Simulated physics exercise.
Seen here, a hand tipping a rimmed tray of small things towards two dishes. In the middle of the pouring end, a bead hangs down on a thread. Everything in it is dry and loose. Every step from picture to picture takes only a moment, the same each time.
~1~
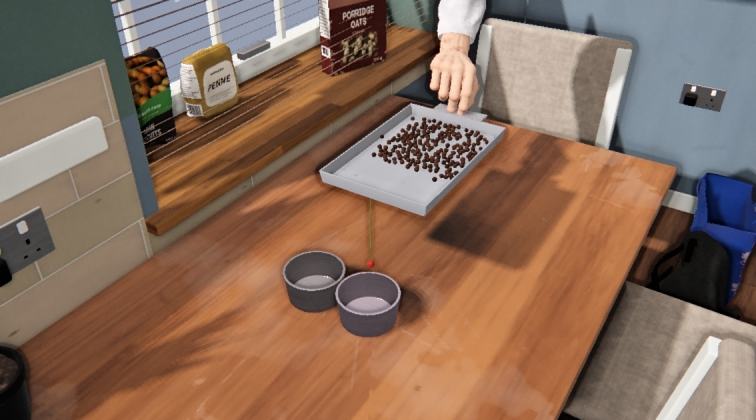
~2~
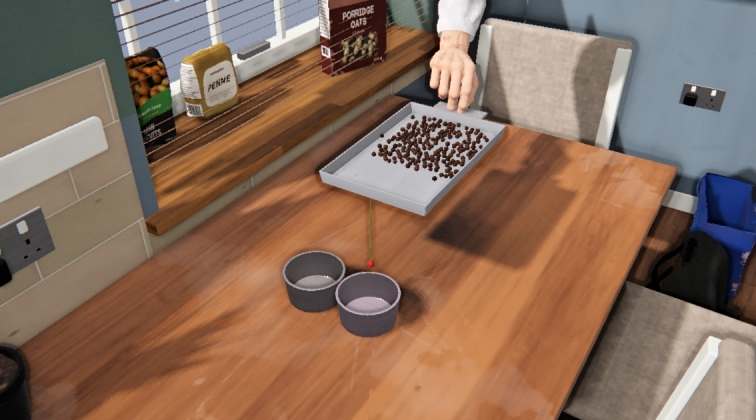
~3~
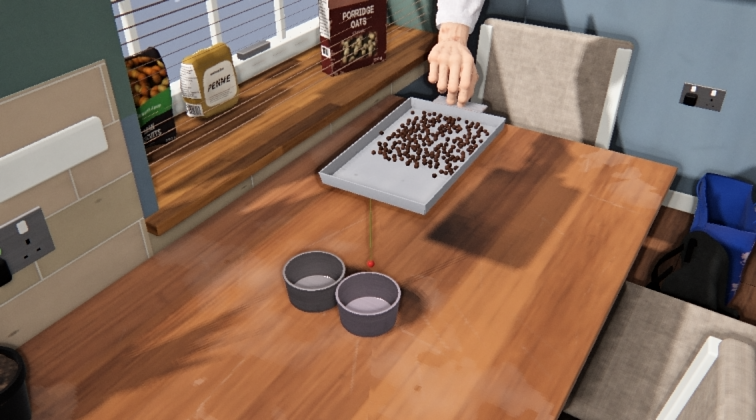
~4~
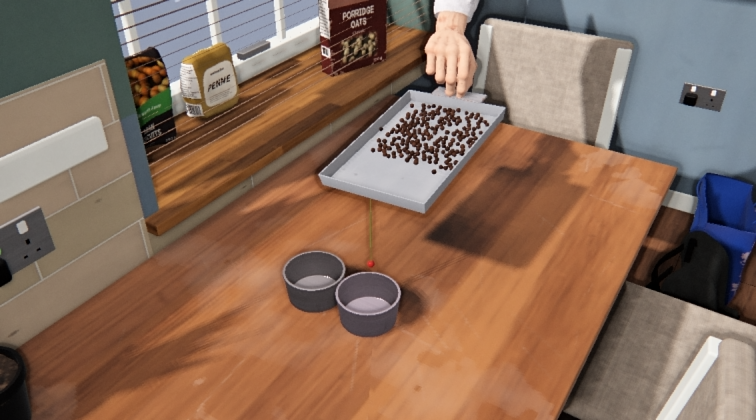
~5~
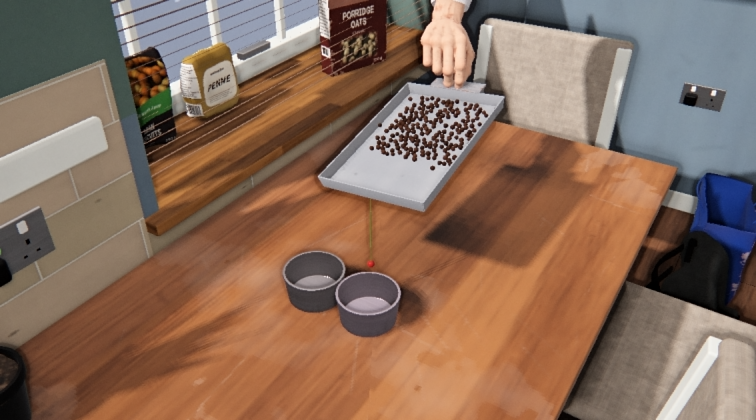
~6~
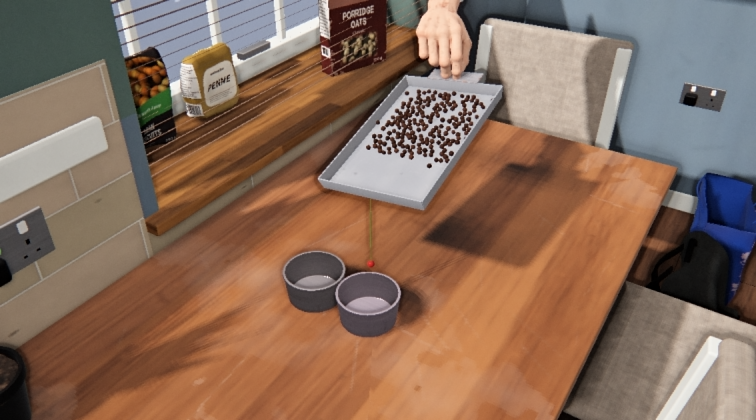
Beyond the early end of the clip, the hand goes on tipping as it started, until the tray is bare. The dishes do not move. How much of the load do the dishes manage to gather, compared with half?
Most of the load is not lost.
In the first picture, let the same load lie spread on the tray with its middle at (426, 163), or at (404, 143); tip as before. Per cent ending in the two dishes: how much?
80 % and 80 %.
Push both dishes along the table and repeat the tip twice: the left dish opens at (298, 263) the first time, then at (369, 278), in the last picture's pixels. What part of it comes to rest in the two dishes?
Around 60 and around 0 per cent, in that order.
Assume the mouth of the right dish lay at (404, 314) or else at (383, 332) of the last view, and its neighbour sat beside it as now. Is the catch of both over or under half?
With the first shift the pair saves less than a half; with the second, less than a half.
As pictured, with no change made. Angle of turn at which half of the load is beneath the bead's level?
Close to 100° of tilt at that moment.
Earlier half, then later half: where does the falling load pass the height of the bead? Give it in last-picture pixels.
First part (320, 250), rest (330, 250).
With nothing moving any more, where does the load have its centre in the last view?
About (313, 287).
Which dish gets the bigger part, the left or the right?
It turns out to be the left-positioned one.
Soon after the last picture, tray tipped steeply; most on the tray; a small part in the left dish; a stray few outside both; a small part in the air.
A little later, tray tipped past a quarter turn; about a quarter on the tray; about half in the left dish; a small part outside both; about a quarter in the air.
Later still, tray tipped past a quarter turn; most in the left dish; about a quarter outside both.
By the end, tray tipped past a quarter turn; none in the right dish; most in the left dish; about a quarter outside both.
